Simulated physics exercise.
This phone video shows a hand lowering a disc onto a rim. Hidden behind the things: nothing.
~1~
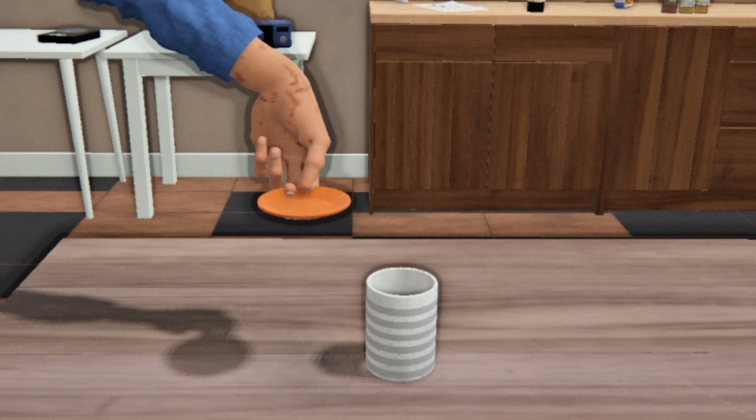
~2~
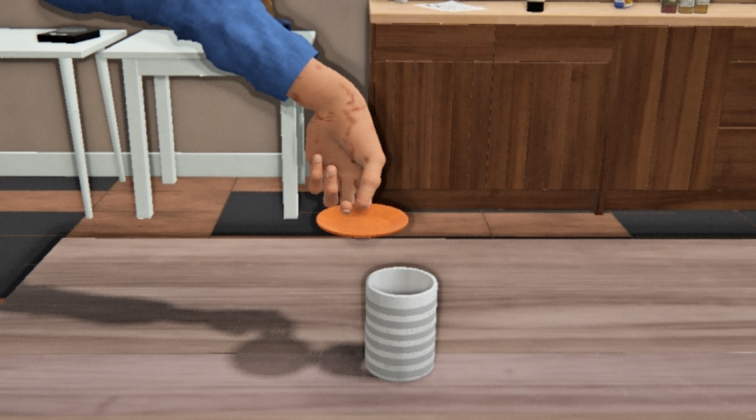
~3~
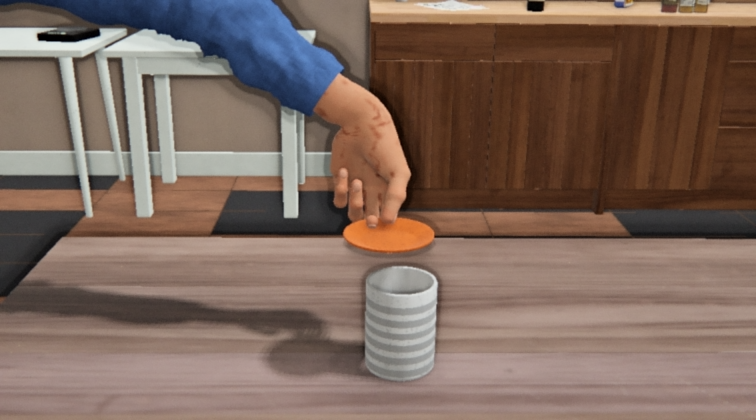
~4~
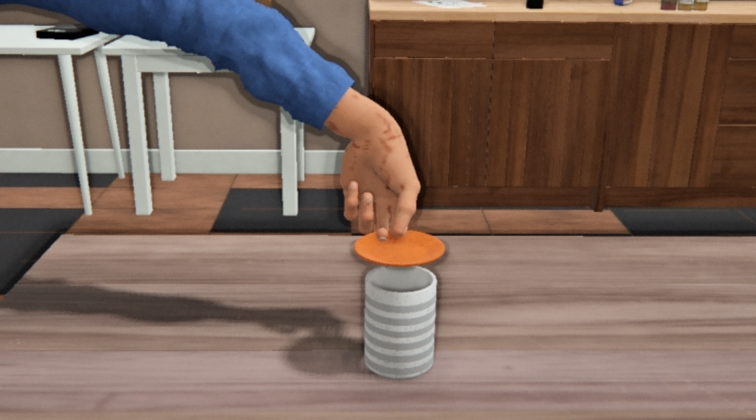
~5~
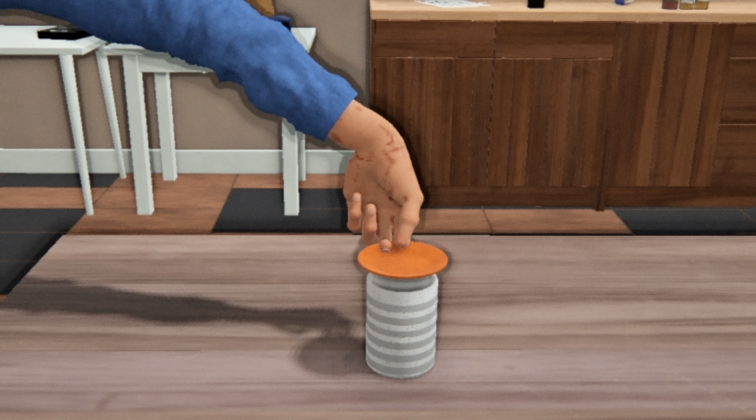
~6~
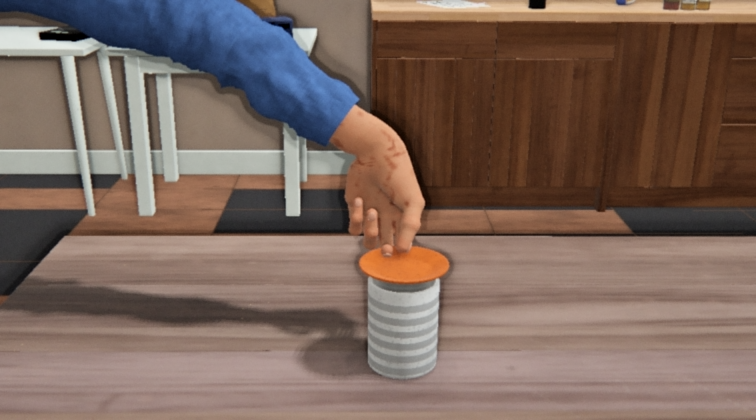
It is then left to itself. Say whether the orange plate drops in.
It is held up.
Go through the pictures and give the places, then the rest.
The first frame shows still on the way; orange plate (304, 205); mug (401, 324).
The second frame shows still on the way; orange plate (362, 223); mug (401, 324).
The third frame shows still on the way; orange plate (389, 238); mug (401, 323).
The fourth frame shows still on the way; orange plate (399, 251); mug (400, 321).
The fifth frame shows still on the way; orange plate (403, 262); mug (401, 320).
The sixth frame shows in place, still held; orange plate (404, 268); mug (403, 321).
Then, 0.10 s after the last picture, orange plate sitting on the rim near (404, 274).
At rest, the orange plate works as a lid, near (404, 274).
